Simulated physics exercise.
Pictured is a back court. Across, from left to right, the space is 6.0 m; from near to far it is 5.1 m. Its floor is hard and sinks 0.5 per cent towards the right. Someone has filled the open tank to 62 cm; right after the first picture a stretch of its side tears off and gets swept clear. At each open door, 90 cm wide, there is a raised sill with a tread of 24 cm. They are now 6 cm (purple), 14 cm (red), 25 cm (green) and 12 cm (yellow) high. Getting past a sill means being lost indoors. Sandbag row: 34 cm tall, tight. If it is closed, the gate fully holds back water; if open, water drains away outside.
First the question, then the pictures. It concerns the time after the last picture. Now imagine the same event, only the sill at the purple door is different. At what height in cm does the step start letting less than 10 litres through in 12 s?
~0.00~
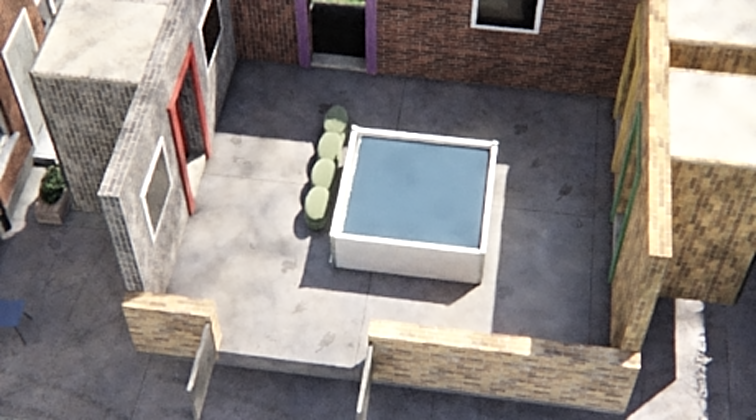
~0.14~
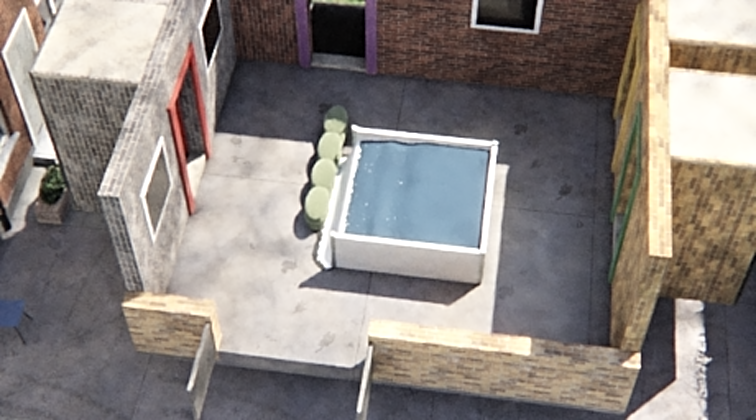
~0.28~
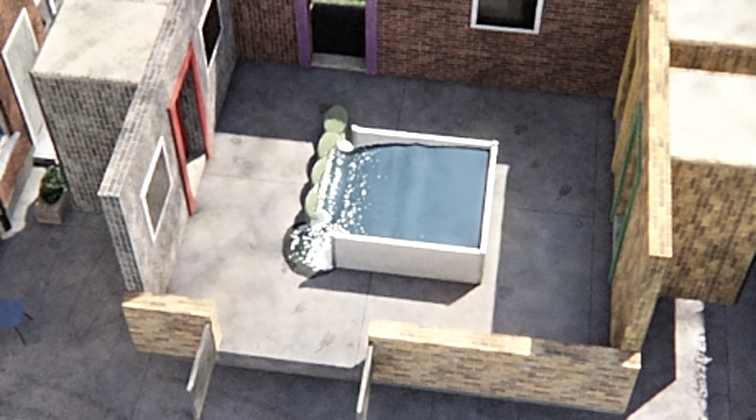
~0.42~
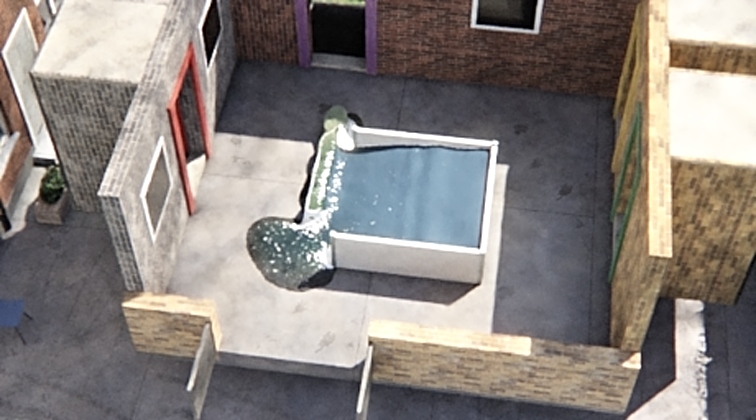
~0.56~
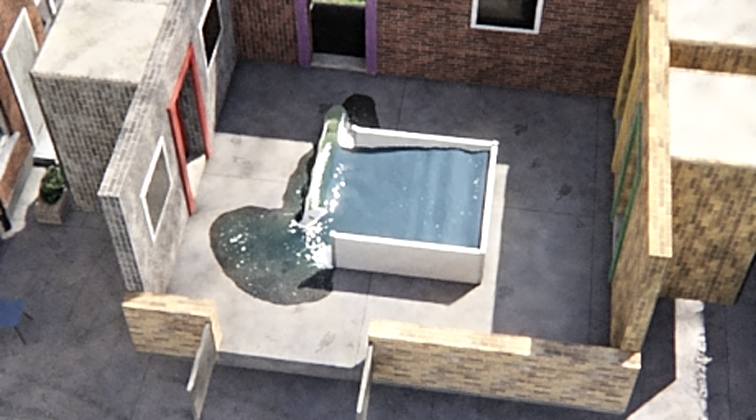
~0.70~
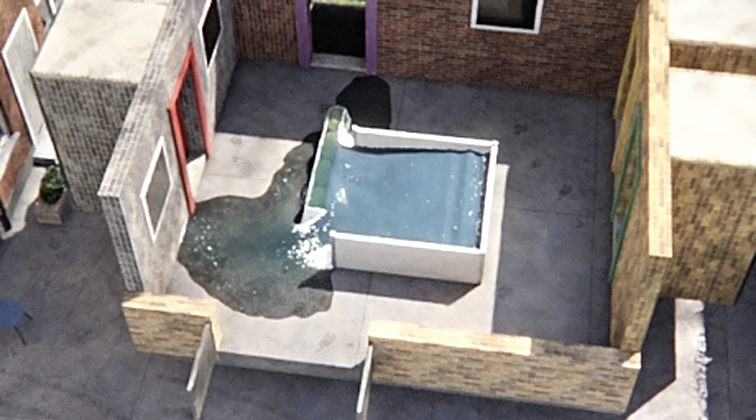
At about 9 cm.
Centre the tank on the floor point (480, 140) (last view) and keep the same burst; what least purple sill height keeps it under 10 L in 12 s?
Some 28 cm.
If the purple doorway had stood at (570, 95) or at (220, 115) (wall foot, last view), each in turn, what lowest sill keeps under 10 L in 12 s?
You'd want about 6.5 cm there first, then about 7.0 cm.
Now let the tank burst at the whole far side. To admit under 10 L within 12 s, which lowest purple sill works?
Minimum height: Approx. 23 cm.
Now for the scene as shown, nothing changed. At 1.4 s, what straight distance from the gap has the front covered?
3.2 m.
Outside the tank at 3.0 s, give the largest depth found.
Up to some 24 centimetres, I'd say.
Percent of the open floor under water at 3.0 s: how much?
Approximately 50 %.
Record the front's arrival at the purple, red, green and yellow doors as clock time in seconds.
Purple = 1.0 s, red = 1.0 s, green = 4.5 s, yellow = 3.0 s.
After 1.4 s water covers 40 % of the floor, deepest (48 cm) near (338, 178); 6 cm at the purple door, 0 litres in over its 6 cm sill.
After 3.0 s water covers 50 % of the floor, deepest (24 cm) near (332, 206); 5 cm at the purple door, 10 litres in over its 6 cm sill.
After 12.0 s water covers 95 % of the floor, deepest (10 cm) near (330, 216); 6 cm at the purple door, 51 litres in over its 6 cm sill.
At the purple door as built, the water arrived by 1.1 s and peaked near 11 cm at 5.6 s.
Run again over the same 12 s with other heights there, 32 litres in over 7 cm, 5 litres over 10 cm. The limit of 10 litres is kept from about 9 cm up.
